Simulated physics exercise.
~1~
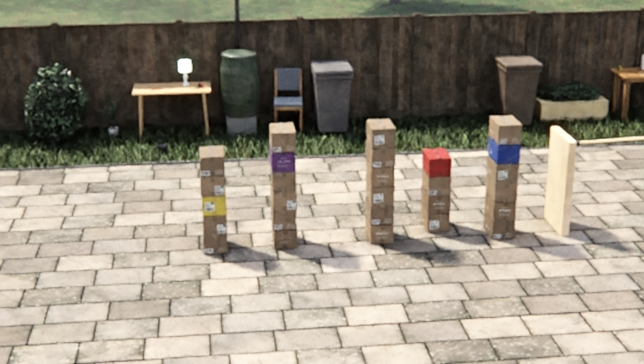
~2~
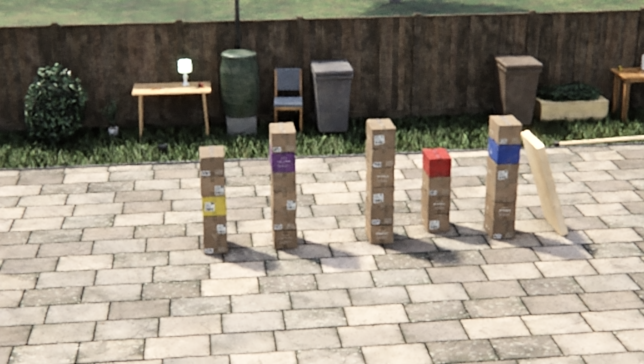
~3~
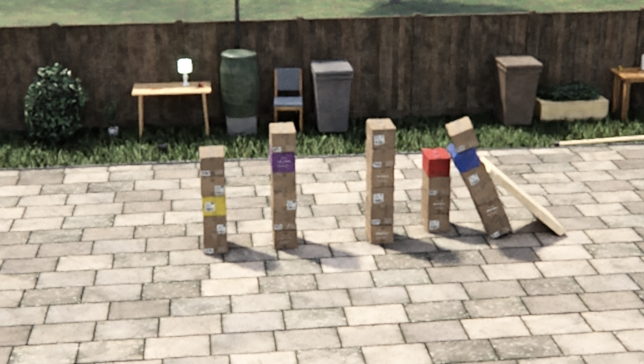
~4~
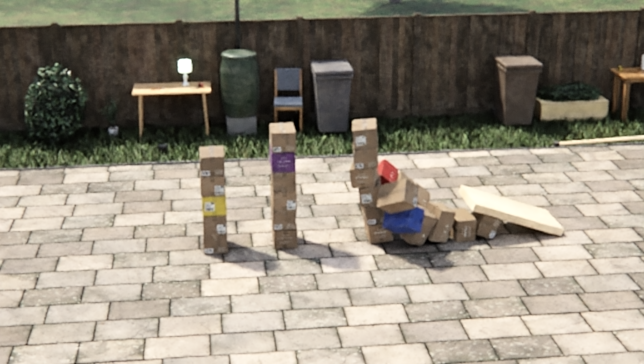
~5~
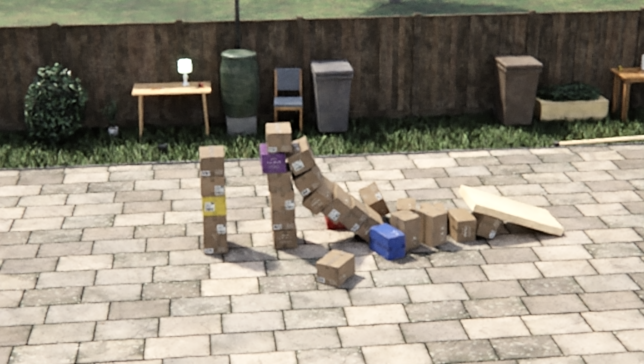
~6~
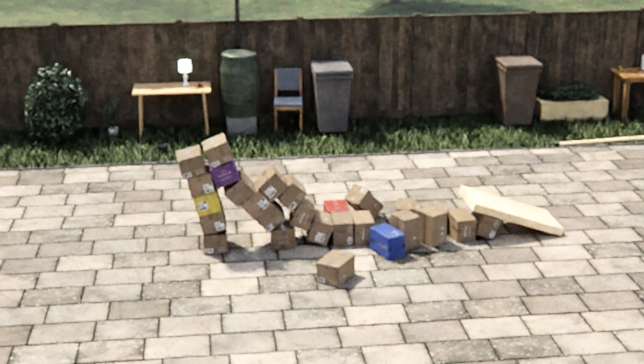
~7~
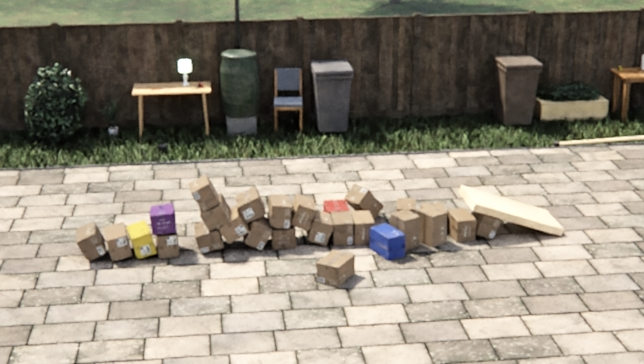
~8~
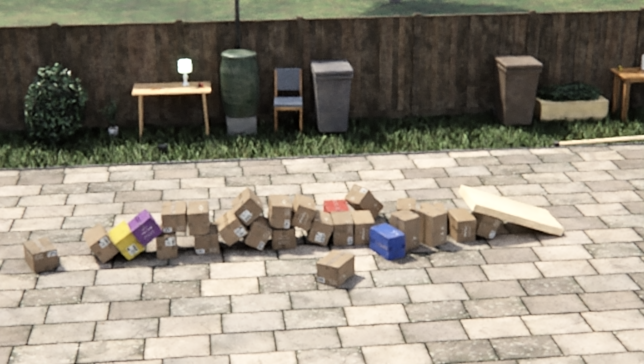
On a paved yard by a fence, a tipping board topples stacked cartons leftward one column after another, leaving a scattered row.
